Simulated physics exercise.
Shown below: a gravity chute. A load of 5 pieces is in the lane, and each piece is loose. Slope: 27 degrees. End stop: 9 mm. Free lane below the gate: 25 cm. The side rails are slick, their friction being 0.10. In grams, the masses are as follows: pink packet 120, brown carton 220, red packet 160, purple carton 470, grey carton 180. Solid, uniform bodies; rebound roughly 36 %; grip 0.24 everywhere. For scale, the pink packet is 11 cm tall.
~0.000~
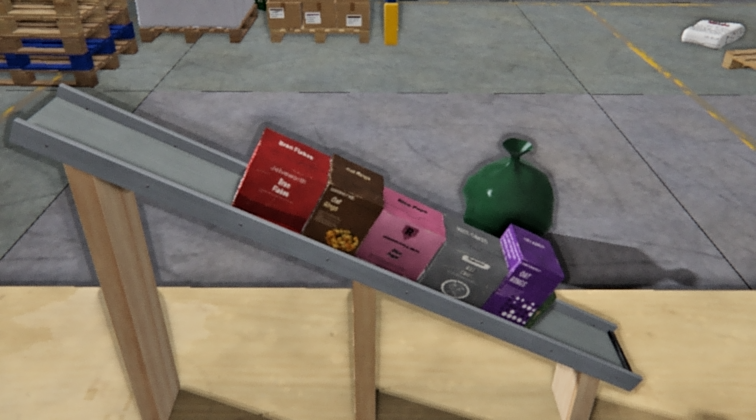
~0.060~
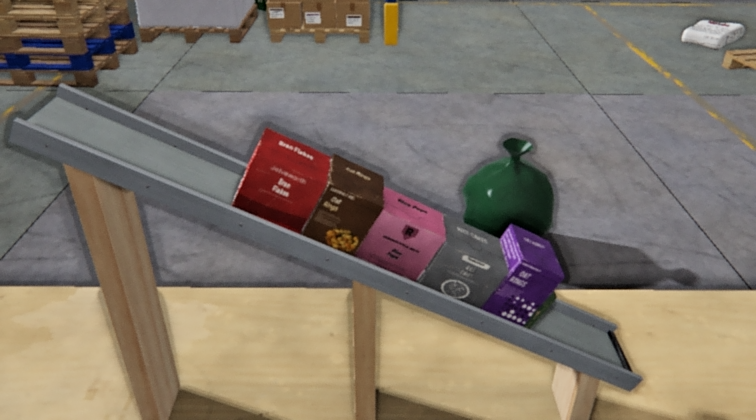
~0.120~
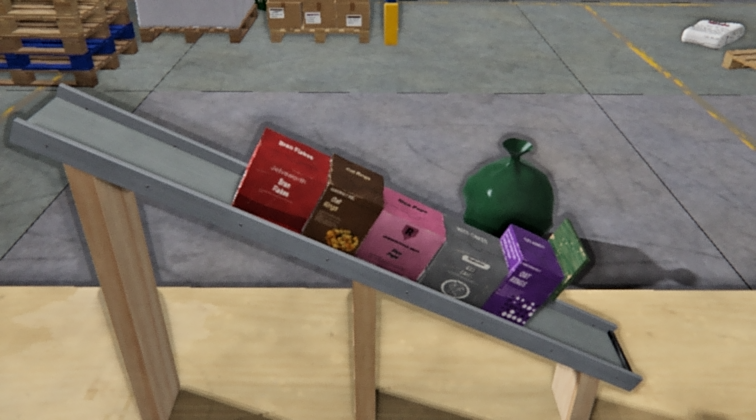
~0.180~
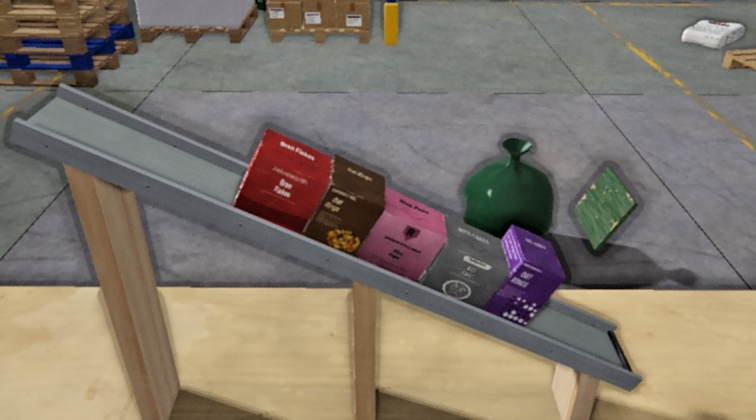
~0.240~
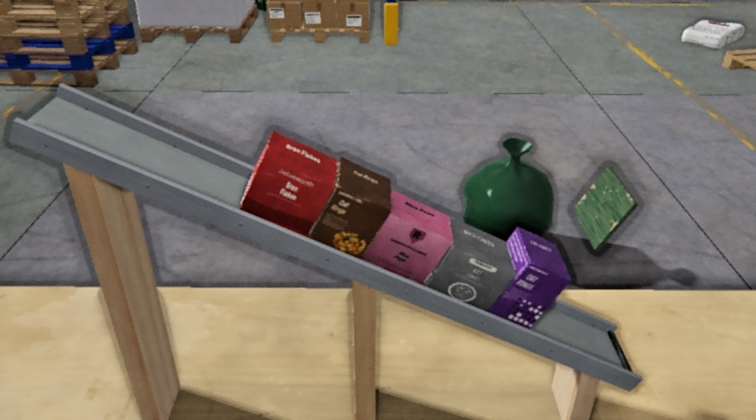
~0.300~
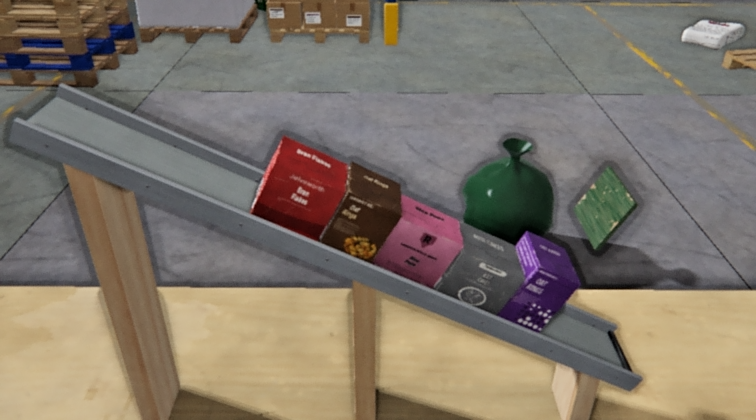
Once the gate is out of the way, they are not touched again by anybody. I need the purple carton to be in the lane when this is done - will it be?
No, it will not be.
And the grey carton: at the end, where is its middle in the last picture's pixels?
Close to pixel (611, 331) in the final view.
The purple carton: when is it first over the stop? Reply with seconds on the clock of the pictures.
It happens near 0.8 s.
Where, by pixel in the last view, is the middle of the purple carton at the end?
It comes to a stop close to (632, 384).
After 0.40 s, leader 16 cm from the stop; purple carton near (554, 294).
After 0.60 s, purple carton near (627, 325).
After 0.70 s, purple carton tipped 24° from how it sat near (639, 326); red packet tipped 16° from how it sat.
After 1.00 s, purple carton now over the stop.
At rest (2.1 s), over the stop, purple carton; the other 4 in the lane. In the last view, purple carton near (632, 384).
